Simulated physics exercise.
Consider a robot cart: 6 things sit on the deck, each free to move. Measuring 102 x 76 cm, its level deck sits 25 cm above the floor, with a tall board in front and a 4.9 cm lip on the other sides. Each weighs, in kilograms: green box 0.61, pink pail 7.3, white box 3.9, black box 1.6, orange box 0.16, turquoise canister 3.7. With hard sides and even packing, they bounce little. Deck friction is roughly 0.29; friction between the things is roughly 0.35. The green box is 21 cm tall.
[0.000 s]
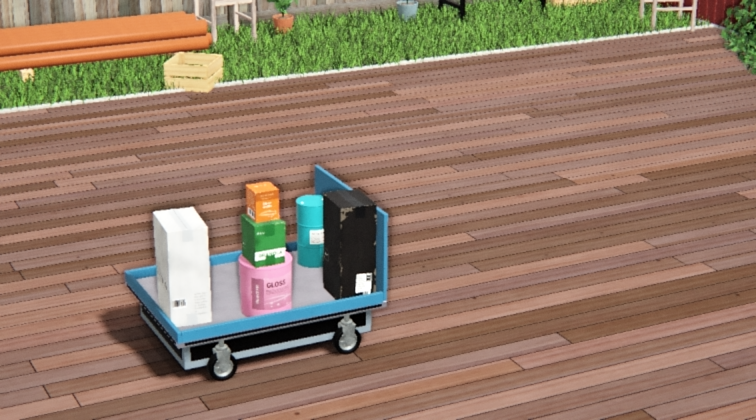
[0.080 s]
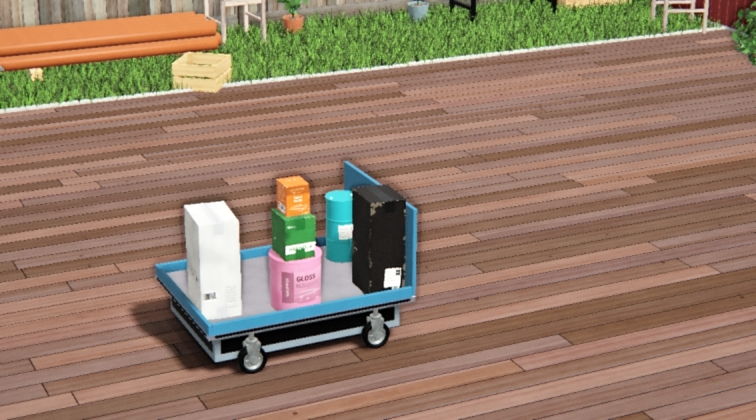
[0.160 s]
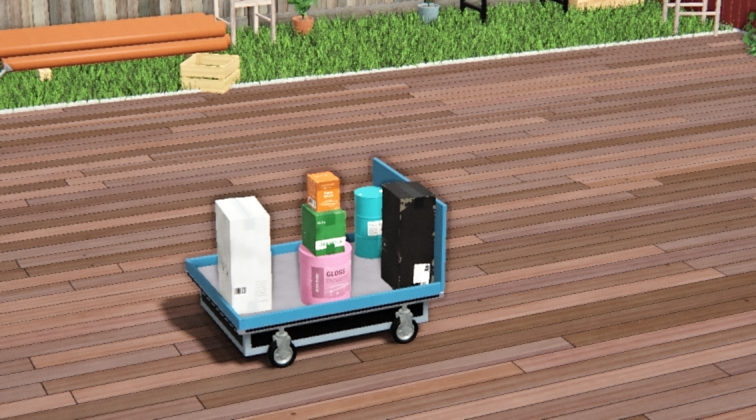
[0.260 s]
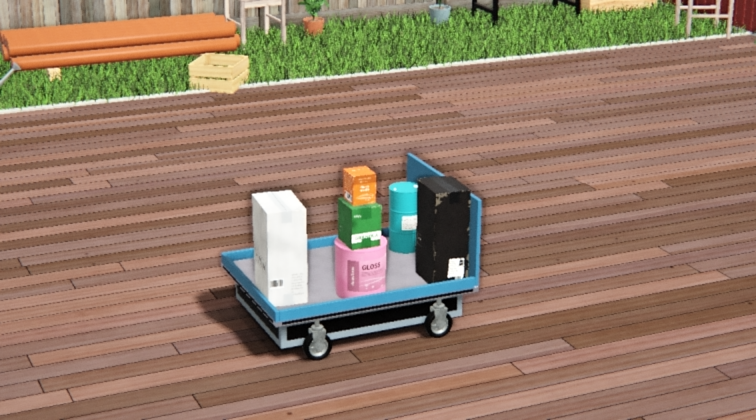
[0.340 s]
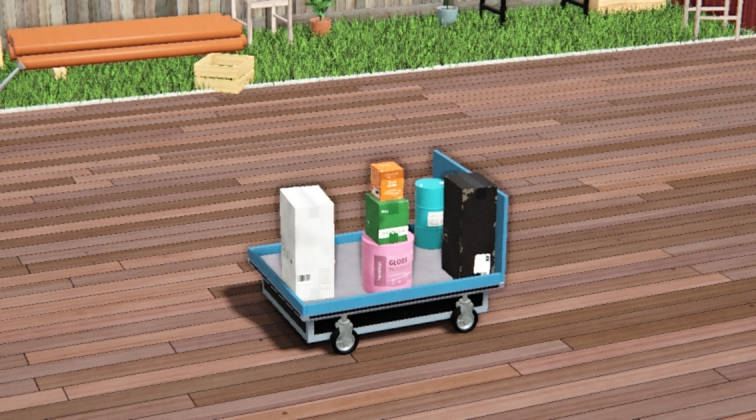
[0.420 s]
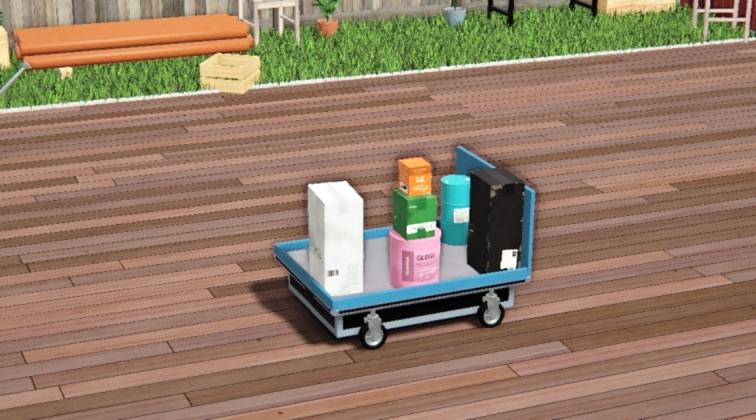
On a wooden deck beside a strip of grass, a blue cart rolled steadily to the right, carrying a white box, a pink pail under green and orange boxes, a turquoise canister and a black box.
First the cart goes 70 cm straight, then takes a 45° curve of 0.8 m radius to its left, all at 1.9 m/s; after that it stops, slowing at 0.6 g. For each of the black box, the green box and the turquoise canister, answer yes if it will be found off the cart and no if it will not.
Answers: Black box - yes, green box - yes, turquoise canister - no.
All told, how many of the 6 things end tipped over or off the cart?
The answer: 3.
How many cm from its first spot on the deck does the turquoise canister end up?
Displacement: Approx. 16 cm.
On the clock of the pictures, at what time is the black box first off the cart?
Near 0.6 s on the clock.
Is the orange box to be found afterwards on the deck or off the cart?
Orange box: Goes out of bounds.
Around 0.62 s, 118 cm covered, turned 24°; black box at 32° to upright near (548, 193); turquoise canister shifted 26 cm near (504, 196); green box shifted 13 cm near (486, 198).
Around 0.82 s, 156 cm covered, turned 44°; green box, black box and orange box now off the cart; turquoise canister at 3° to upright near (499, 168); white box shifted 11 cm.
Around 1.02 s, 186 cm covered, turned 45°; turquoise canister shifted 18 cm near (496, 152); white box at 4° to upright; pink pail shifted 8 cm.
Around 1.32 s, 193 cm covered, turned 45°, stopped; turquoise canister shifted 17 cm near (499, 148); white box shifted 36 cm; pink pail shifted 39 cm.
Finally (2.0 s), off the cart, green box, black box and orange box; not toppled but over 10 cm from the start, pink pail, white box and turquoise canister. In the last view, black box near (678, 196), green box near (627, 243).
